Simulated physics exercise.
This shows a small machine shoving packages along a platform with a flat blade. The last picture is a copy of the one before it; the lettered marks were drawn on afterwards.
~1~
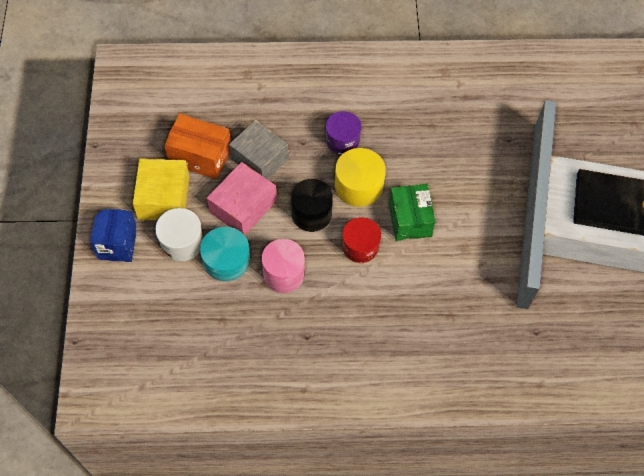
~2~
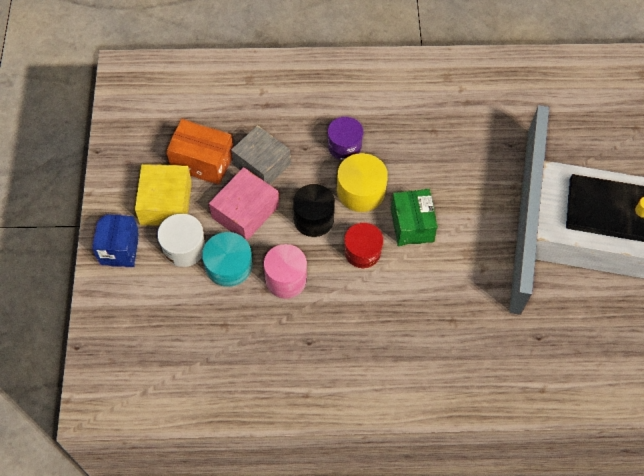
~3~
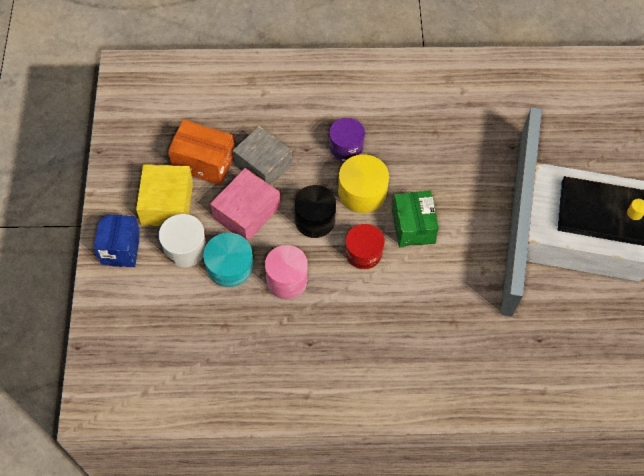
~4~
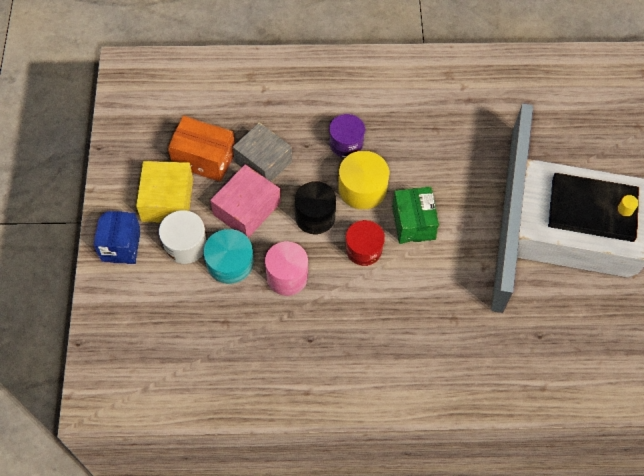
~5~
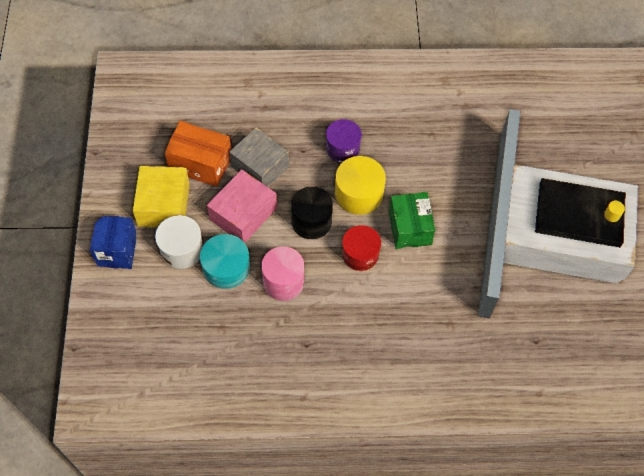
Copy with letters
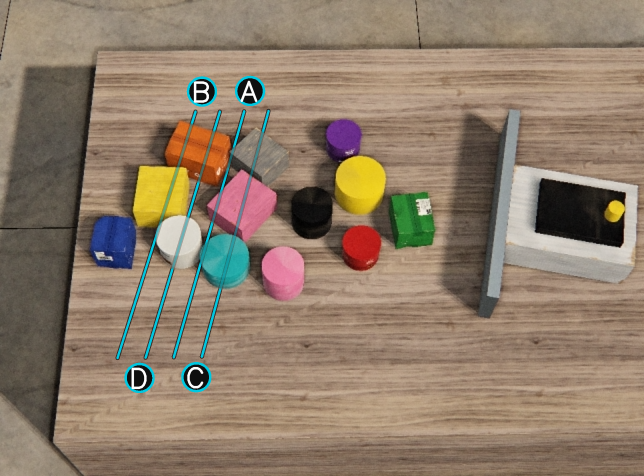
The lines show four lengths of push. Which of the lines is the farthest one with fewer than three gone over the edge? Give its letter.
No third one falls up to D.
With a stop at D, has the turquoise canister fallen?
By then, no.
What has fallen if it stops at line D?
The yellow crate goes over.
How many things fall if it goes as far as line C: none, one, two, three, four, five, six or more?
By then, none.
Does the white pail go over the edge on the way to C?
No.
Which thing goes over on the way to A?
It is the yellow crate.
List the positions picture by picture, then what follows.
In the first frame, pink crate (242, 199); black canister (311, 206); yellow crate (162, 190).
In the second frame, robot (605, 207); purple pail (345, 139).
In the third frame, robot (597, 209); blue box (118, 241).
In the fourth frame, robot (587, 205); orange box (203, 149).
In the fifth frame, robot (574, 211); pink canister (284, 274); yellow canister (360, 185); white pail (180, 242).
On the copy, A at (211, 225); B at (159, 226); C at (237, 225); D at (185, 225).
On D. First, robot (459, 212); yellow canister (334, 177); red pail (354, 254).
Then, robot (344, 214); yellow crate (127, 198); orange box (168, 144).
Finally, robot (254, 215); yellow crate over the edge; blue box (76, 240); one fallen.
By contrast, A is within the limit but short; B drops three; C is within the limit but short.
